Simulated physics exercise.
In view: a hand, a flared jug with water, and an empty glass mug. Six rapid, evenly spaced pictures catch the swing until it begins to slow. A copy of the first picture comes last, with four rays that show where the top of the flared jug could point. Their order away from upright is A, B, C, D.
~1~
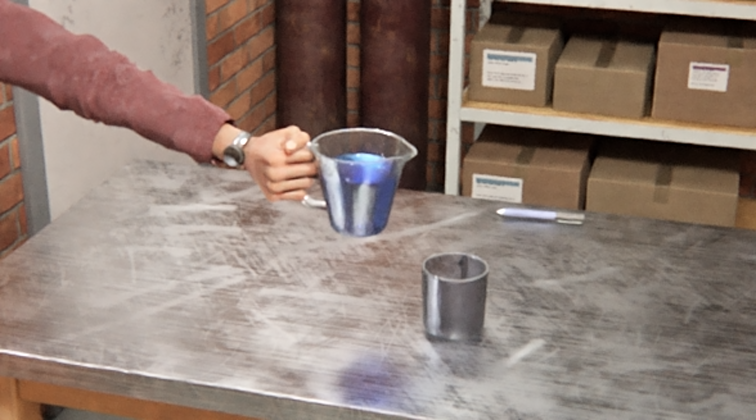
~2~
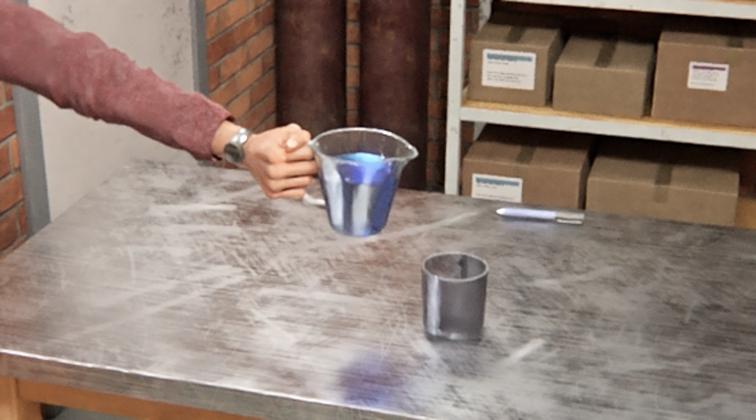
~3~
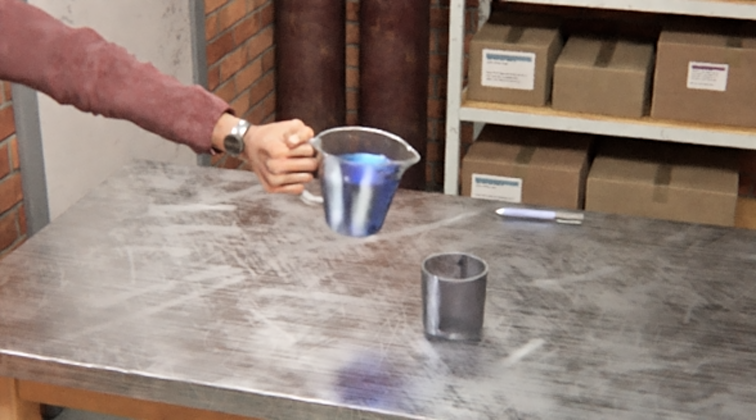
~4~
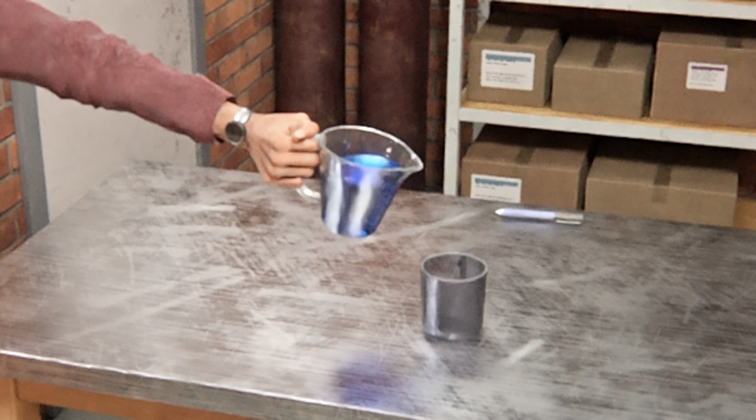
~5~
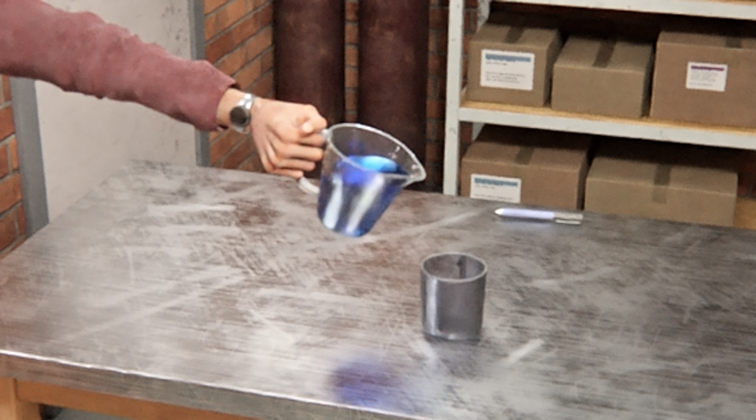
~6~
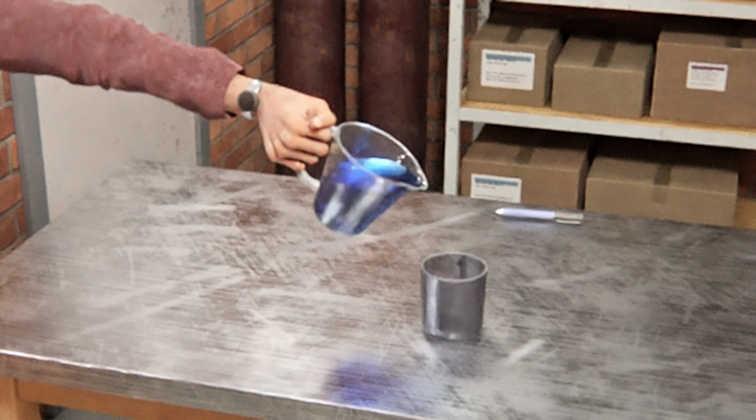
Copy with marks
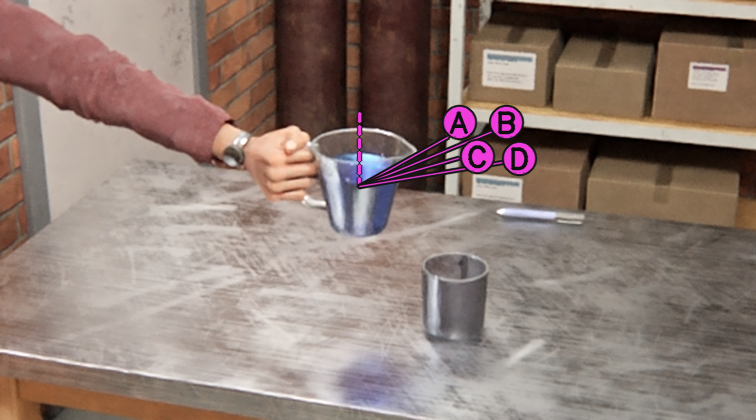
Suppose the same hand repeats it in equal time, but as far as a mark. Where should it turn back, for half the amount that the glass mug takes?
Best: A.
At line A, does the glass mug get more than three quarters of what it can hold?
No, less.
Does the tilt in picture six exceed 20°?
Yes.
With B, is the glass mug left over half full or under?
Over half.
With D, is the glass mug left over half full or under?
Over.
In magenta, A at (448, 137); B at (491, 131); C at (458, 158); D at (503, 162).
Choosing A, the glass mug ends with about 50 % of what it can hold.
Choosing B, the glass mug ends with about 66 % of what it can hold.
Choosing C, the glass mug ends with about 80 % of what it can hold.
Choosing D, the glass mug ends with about 91 % of what it can hold; 3 % of the water is spilt.
